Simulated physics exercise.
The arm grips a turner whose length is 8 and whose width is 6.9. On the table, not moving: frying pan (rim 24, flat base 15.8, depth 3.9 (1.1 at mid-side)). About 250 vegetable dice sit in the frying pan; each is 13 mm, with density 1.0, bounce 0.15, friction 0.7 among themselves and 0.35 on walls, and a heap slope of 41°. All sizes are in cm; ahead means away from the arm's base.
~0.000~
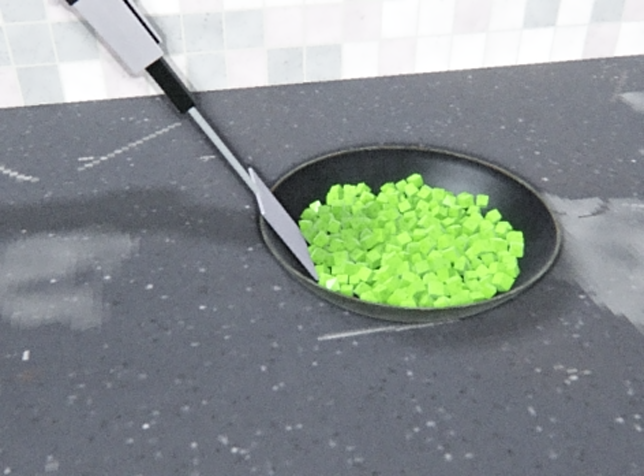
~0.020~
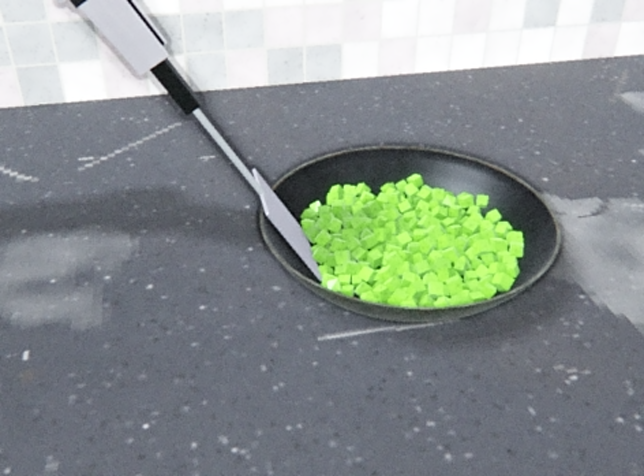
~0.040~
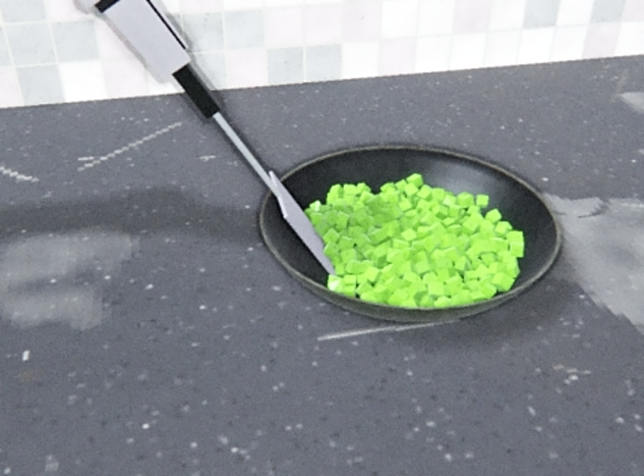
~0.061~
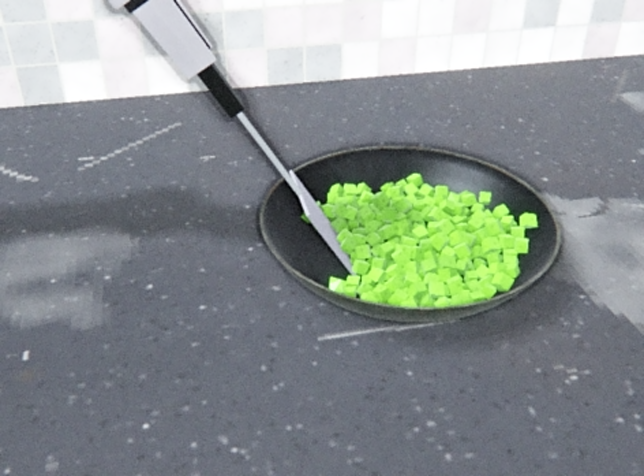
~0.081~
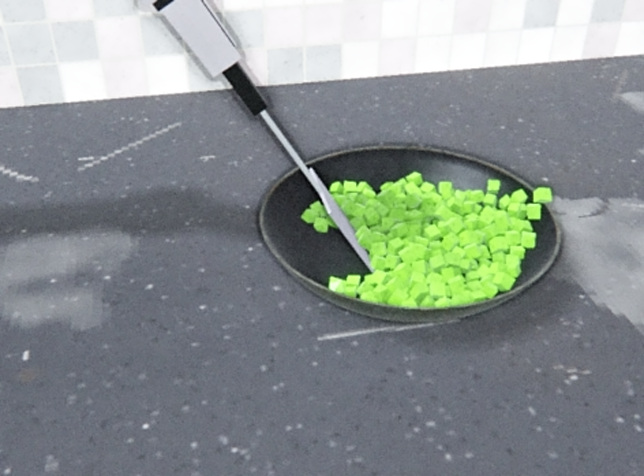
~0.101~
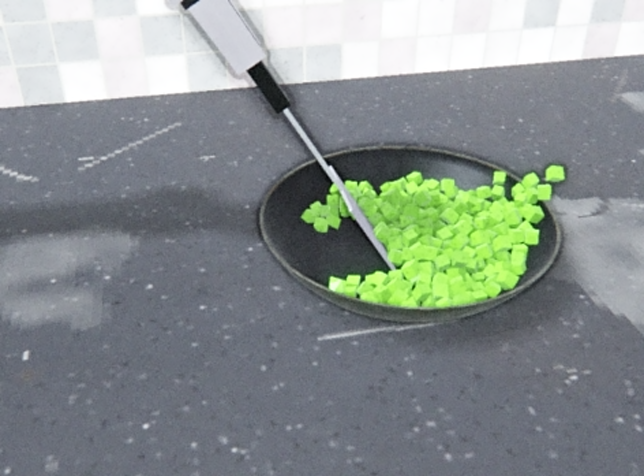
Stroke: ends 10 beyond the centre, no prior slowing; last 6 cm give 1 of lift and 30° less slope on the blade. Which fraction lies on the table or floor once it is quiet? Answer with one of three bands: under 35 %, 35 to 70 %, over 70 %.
35 to 70 %.
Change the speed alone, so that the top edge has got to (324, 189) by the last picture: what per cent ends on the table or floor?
Estimate: Close to 35 %.
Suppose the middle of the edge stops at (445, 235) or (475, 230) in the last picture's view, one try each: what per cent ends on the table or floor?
Close to 5 and close to 10 per cent, respectively.
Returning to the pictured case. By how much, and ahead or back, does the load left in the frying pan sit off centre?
About 1.5 centimetres ahead.
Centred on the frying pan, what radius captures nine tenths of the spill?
30 cm.
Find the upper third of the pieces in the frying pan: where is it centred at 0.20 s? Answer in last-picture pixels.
I'd put it close to (504, 202).
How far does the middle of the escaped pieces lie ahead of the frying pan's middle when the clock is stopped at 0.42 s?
The distance is around 20 cm.
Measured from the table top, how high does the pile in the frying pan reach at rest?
Height at rest: Roughly 3.5 cm.
By 0.15 s, sloping 59°, highest piece 8 above the table; 241 in the frying pan, 5 on the blade or in flight.
By 0.20 s, sloping 47°, highest piece 8 above the table; 232 in the frying pan, 14 on the blade or in flight.
By 0.42 s, sloping 29°, highest piece 8 above the table; 135 in the frying pan, 79 on the table or floor, 32 on the blade or in flight.
By 1.47 s, sloping 29°, highest piece 3 above the table; 135 in the frying pan, 111 on the table or floor.
Final count, 135 in the frying pan, 111 on the table or floor. That is 45 % on the table or floor.
